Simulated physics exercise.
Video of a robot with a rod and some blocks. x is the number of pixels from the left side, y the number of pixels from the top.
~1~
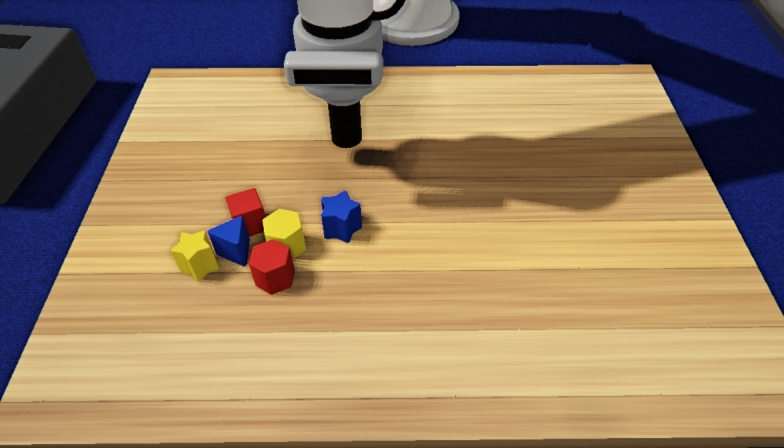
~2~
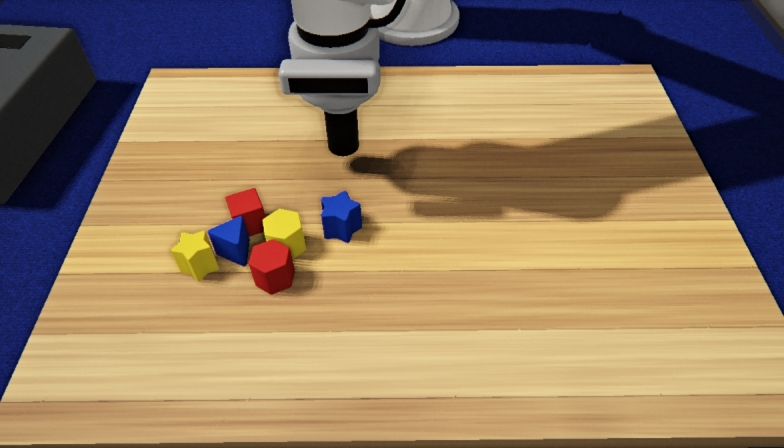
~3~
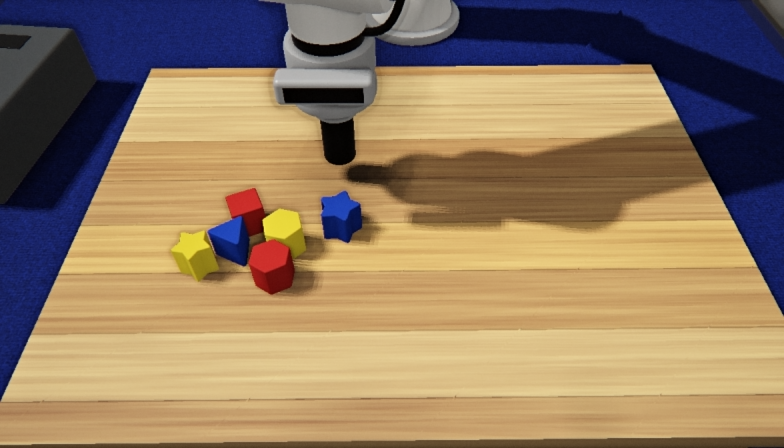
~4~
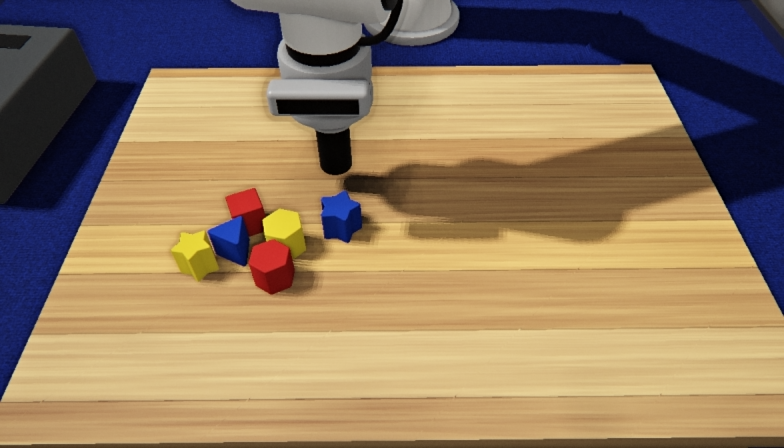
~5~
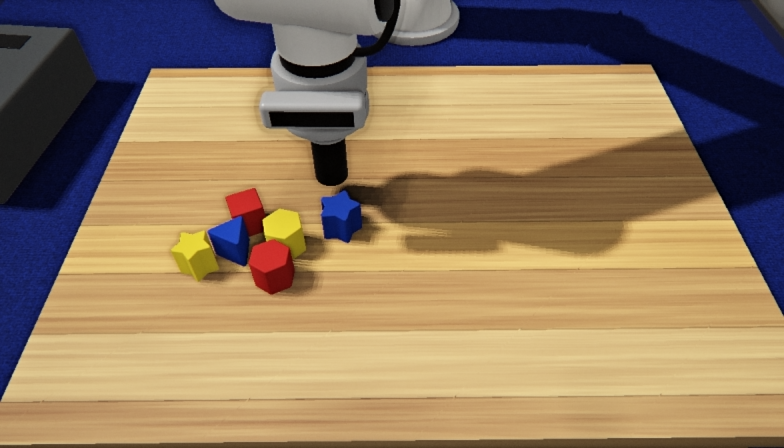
In the video, a robot arm with a black rod moves a short way toward the viewer and slightly left over a wooden board, nearing a blue star-shaped block, while the red, yellow and blue blocks stay still.
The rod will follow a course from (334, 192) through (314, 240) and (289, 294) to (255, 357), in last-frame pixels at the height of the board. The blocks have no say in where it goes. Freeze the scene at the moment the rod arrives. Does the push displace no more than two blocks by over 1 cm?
No, that is not how it ends up.
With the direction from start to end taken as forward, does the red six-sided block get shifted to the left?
That would be a no.
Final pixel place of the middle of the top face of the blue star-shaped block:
Expect it around (342, 225).
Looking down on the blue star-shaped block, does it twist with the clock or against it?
Answer: Anticlockwise.
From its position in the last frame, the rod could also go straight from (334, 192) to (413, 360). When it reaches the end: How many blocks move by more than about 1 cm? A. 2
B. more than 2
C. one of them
That would be C.
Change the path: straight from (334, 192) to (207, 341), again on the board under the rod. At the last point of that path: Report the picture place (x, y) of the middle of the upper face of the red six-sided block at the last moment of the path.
It should be at about (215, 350).
The first path, step by step. One third of the way, rod (311, 223); yellow six-sided block (274, 224); blue star-shaped block (342, 223), turned 55° anticlockwise.
Two thirds of the way, rod (284, 278); red six-sided block (244, 272); yellow six-sided block (265, 228), turned 20° clockwise; blue star-shaped block (342, 225), turned 65° anticlockwise.
At the end, rod (250, 342); red square block not moved; red six-sided block (240, 275), turned 15° clockwise; yellow six-sided block (265, 228), turned 20° clockwise; blue star-shaped block (342, 225), turned 65° anticlockwise.
